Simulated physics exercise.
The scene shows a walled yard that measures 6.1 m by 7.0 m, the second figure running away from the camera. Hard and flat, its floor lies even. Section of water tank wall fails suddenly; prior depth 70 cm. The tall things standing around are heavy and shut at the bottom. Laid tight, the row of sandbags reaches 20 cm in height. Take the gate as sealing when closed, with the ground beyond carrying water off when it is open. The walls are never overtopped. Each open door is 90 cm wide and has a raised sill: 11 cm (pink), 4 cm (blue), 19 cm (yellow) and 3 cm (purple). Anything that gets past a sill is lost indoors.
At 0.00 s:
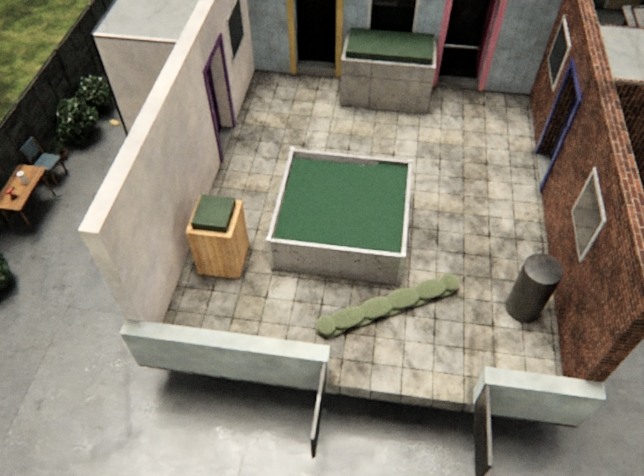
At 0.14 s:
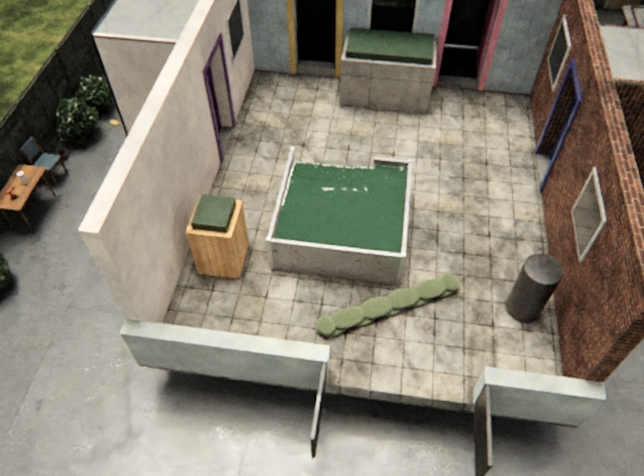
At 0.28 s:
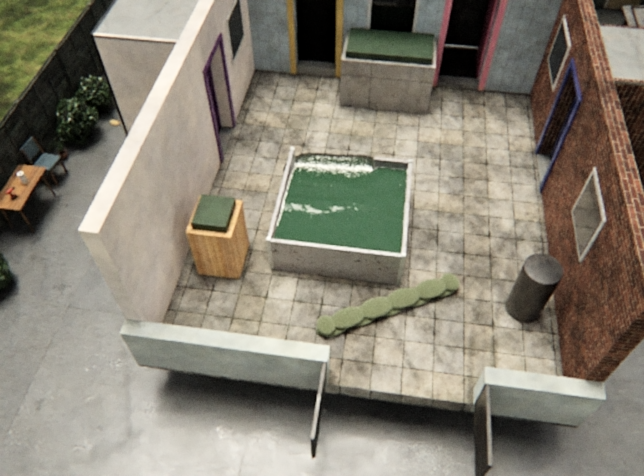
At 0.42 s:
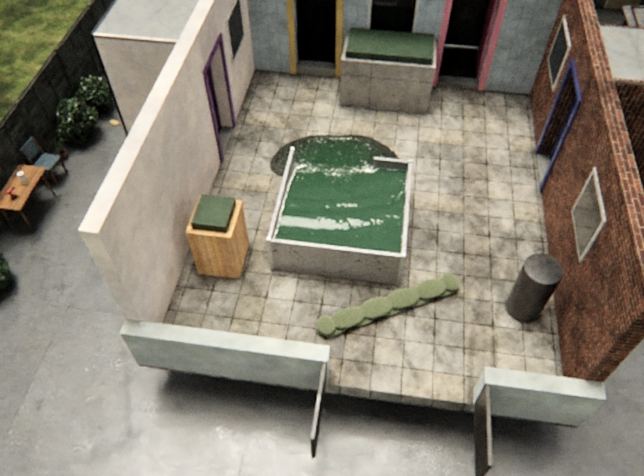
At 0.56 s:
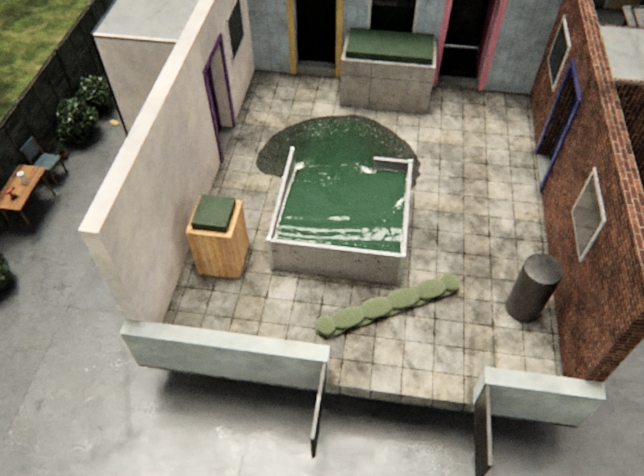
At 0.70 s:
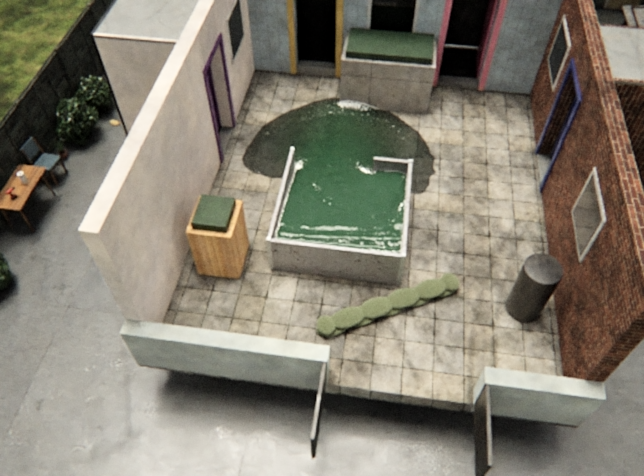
The video shows a walled, tiled yard where part of a square tank's far wall gives way, and green water ripples, then pours out behind it, spreading in a widening rounded pool toward the block at the back.
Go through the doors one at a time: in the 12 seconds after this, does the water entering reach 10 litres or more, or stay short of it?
Going through them: The pink door stays short; the blue door reaches it; the yellow door reaches it; the purple door reaches it.
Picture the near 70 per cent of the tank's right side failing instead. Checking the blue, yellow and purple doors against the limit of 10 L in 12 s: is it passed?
Blue door surpasses it, yellow door doesn't reach it, purple door surpasses it.
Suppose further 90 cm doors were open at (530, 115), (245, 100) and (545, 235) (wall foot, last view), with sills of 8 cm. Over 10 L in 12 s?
Door 1: Higher; door 2: Higher; door 3: Lower.
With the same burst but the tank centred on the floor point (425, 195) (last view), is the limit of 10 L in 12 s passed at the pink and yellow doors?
Pink gets more than that, yellow gets no more than that.
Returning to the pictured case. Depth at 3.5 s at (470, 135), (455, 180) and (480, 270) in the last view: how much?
5, 1 and 0 cm, respectively.
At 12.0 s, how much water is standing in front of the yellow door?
It comes to near 8.0 cm.
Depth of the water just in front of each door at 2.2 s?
In cm: Pink 1, blue 0, yellow 30, purple 4.
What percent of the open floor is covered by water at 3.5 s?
I'd guess around 45 %.
After 1.4 s water covers 30 % of the floor and is deepest (40 cm) near (360, 115); pink door not reached, blue door not reached, yellow door 30 cm at the sill, 9 L in, purple door 4 cm at the sill, 0 L in.
After 2.2 s water covers 35 % of the floor and is deepest (48 cm) near (254, 73); pink door not reached, blue door not reached, yellow door 30 cm at the sill, 51 L in, purple door 4 cm at the sill, 7 L in.
After 3.5 s water covers 45 % of the floor and is deepest (34 cm) near (319, 106); pink door 1 cm at the sill, 0 L in, blue door 13 cm at the sill, 22 L in, yellow door 28 cm at the sill, 116 L in, purple door 11 cm at the sill, 22 L in.
After 7.0 s water covers 75 % of the floor and is deepest (18 cm) near (235, 239); pink door 7 cm at the sill, 0 L in, blue door 12 cm at the sill, 104 L in, yellow door 12 cm at the sill, 136 L in, purple door 8 cm at the sill, 115 L in.
After 12.0 s water covers 95 % of the floor and is deepest (9 cm) near (155, 345); pink door 6 cm at the sill, 0 L in, blue door 8 cm at the sill, 190 L in, yellow door 8 cm at the sill, 136 L in, purple door 7 cm at the sill, 198 L in.
